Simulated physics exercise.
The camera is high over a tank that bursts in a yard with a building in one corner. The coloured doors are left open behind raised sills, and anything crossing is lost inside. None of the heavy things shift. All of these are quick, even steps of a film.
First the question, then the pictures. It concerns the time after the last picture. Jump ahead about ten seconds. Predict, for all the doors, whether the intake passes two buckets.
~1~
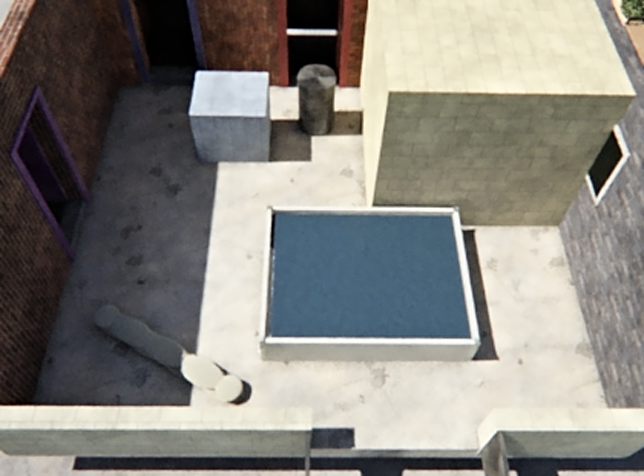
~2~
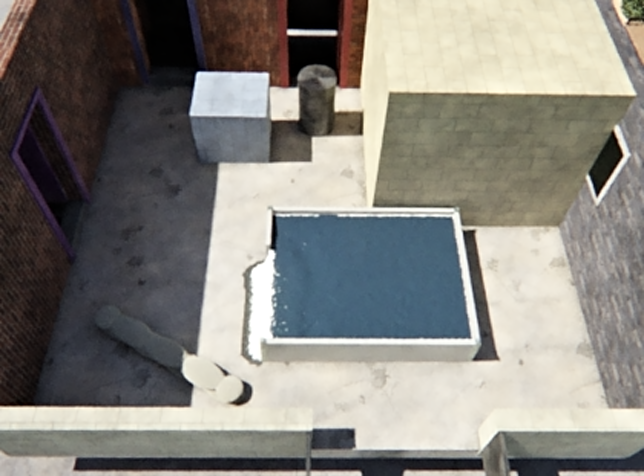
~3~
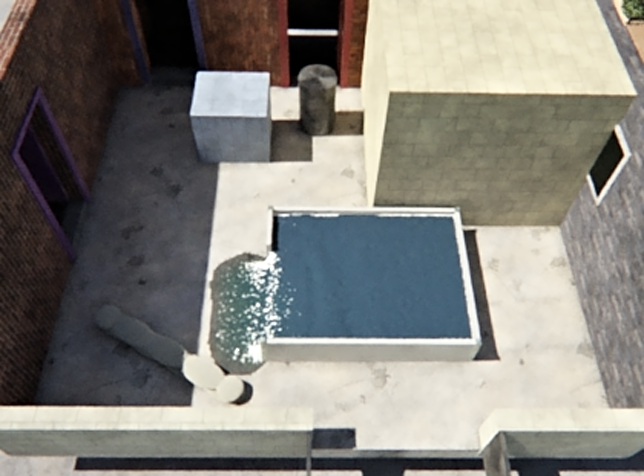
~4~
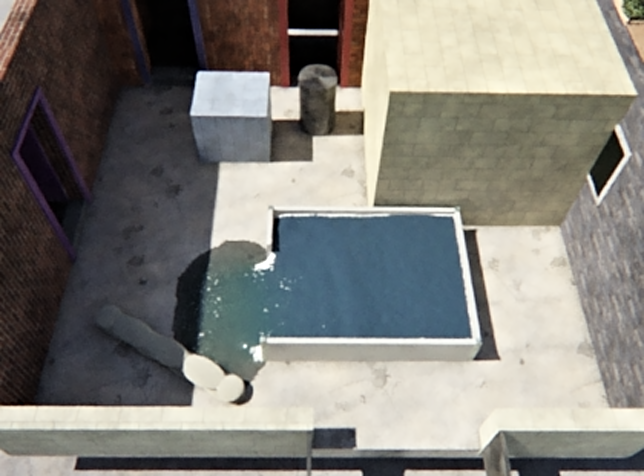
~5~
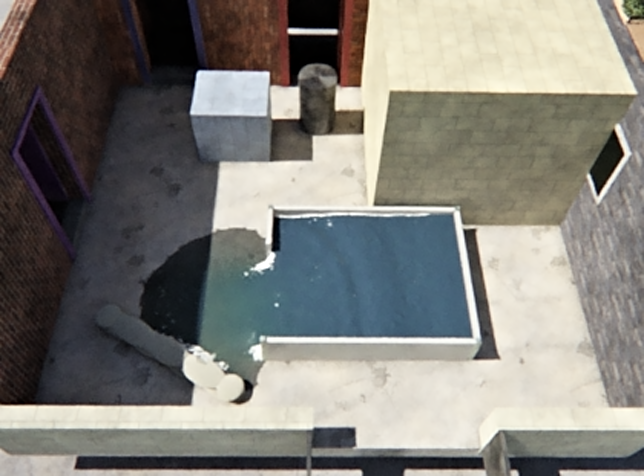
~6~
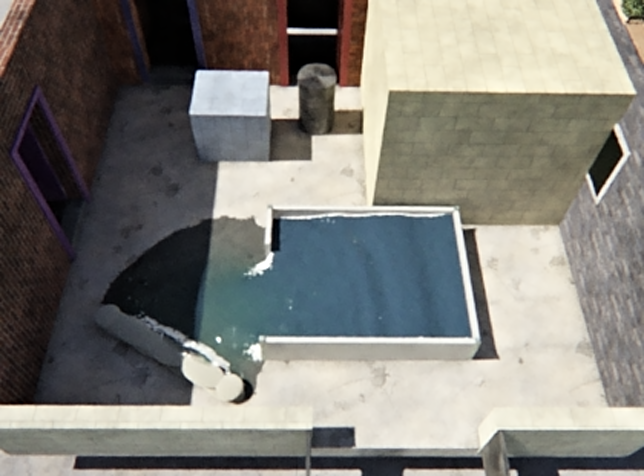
In the end red door: Over two pails; purple door: Over two pails; blue door: Two pails at most.
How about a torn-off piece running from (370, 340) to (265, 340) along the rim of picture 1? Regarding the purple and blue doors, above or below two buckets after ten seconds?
Door by door - purple does not exceed it; blue does not exceed it.
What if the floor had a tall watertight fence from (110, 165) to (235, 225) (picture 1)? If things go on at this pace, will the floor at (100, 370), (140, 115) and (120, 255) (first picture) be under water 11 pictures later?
Outcome per location, in sequence: Soaking, unsoaked, soaking.
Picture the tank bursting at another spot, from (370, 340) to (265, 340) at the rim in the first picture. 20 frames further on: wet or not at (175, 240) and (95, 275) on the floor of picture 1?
In that order: Awash, wet.
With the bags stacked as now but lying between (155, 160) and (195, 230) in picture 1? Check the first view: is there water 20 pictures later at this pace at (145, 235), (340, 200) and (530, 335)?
Submerged, spared, spared.
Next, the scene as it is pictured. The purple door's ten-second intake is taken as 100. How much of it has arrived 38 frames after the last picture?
Estimate: Roughly 95 %.
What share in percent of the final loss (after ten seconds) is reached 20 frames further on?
Close to 30 per cent.
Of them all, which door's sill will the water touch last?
The door marked red.
A moment on, water covers 20 % of the floor; the red door not reached, the purple door not reached, the blue door not reached.
Next, water covers 35 % of the floor; the red door not reached, the purple door under two buckets in, the blue door not reached.
Then, water covers 50 % of the floor; the red door not reached, the purple door far over two buckets in, the blue door wet at the sill, nothing in.
Later, water covers 70 % of the floor; the red door wet at the sill, nothing in, the purple door far over two buckets in, the blue door wet at the sill, nothing in.
In the end, water covers 90 % of the floor; the red door over two buckets in, the purple door far over two buckets in, the blue door wet at the sill, nothing in.
